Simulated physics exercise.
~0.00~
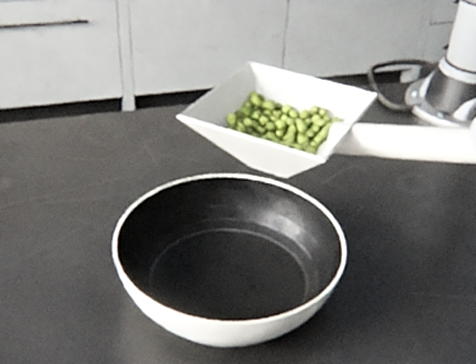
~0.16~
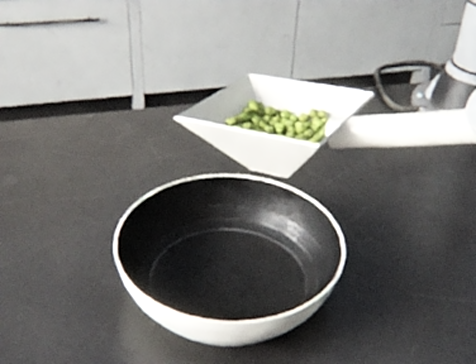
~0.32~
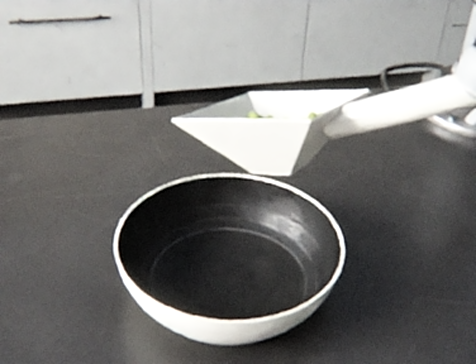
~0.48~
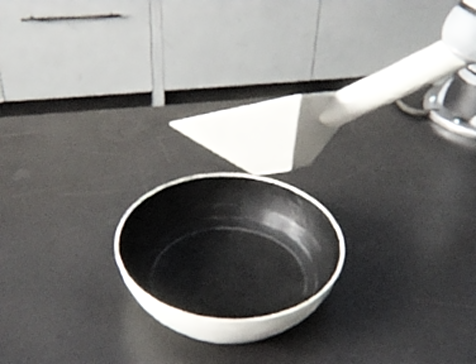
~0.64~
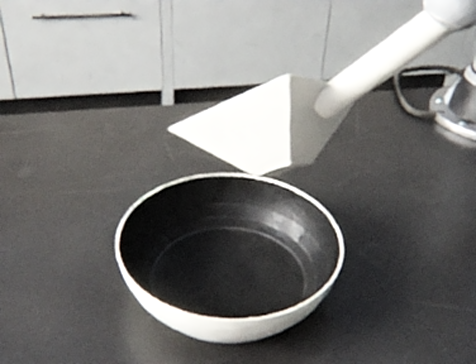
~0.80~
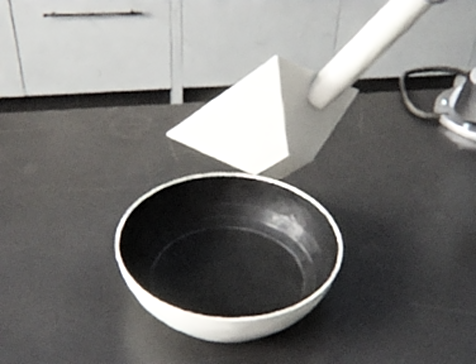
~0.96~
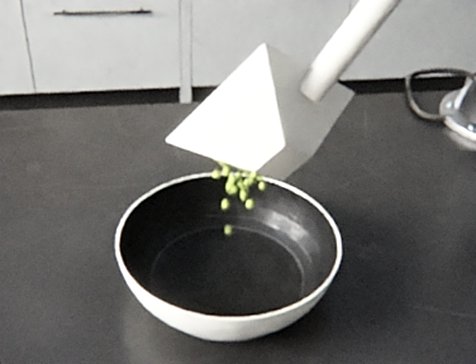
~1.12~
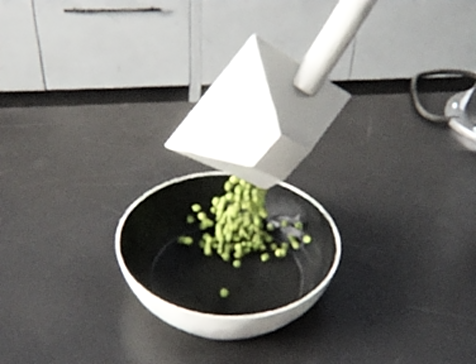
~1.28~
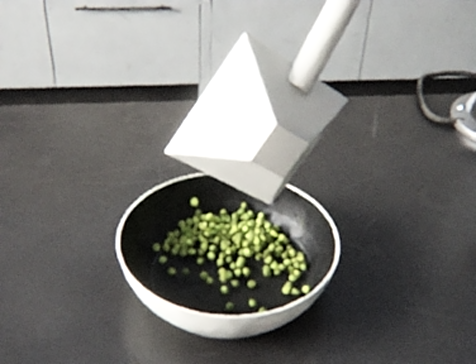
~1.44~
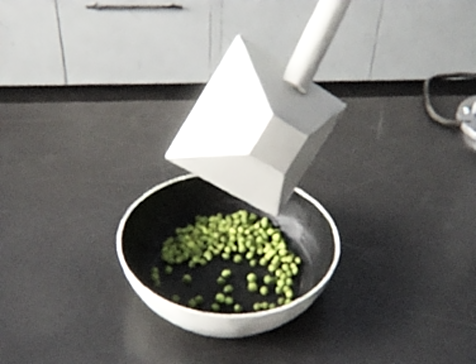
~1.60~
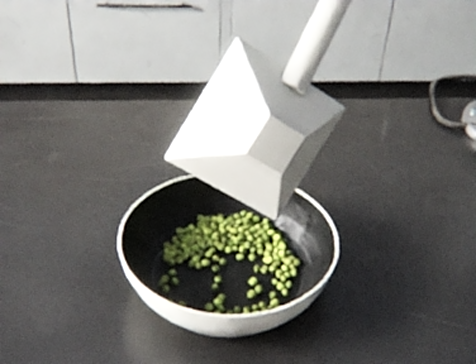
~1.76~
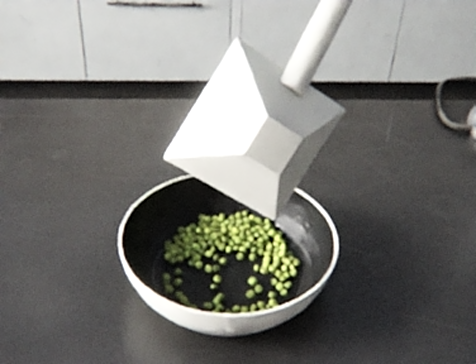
In this clip, a robot arm holds a white scoop of green peas above a dark-lined white pan and steadily tips it until the peas tumble out. They spread across the pan's bottom and settle, while the emptied scoop stays tilted above them.
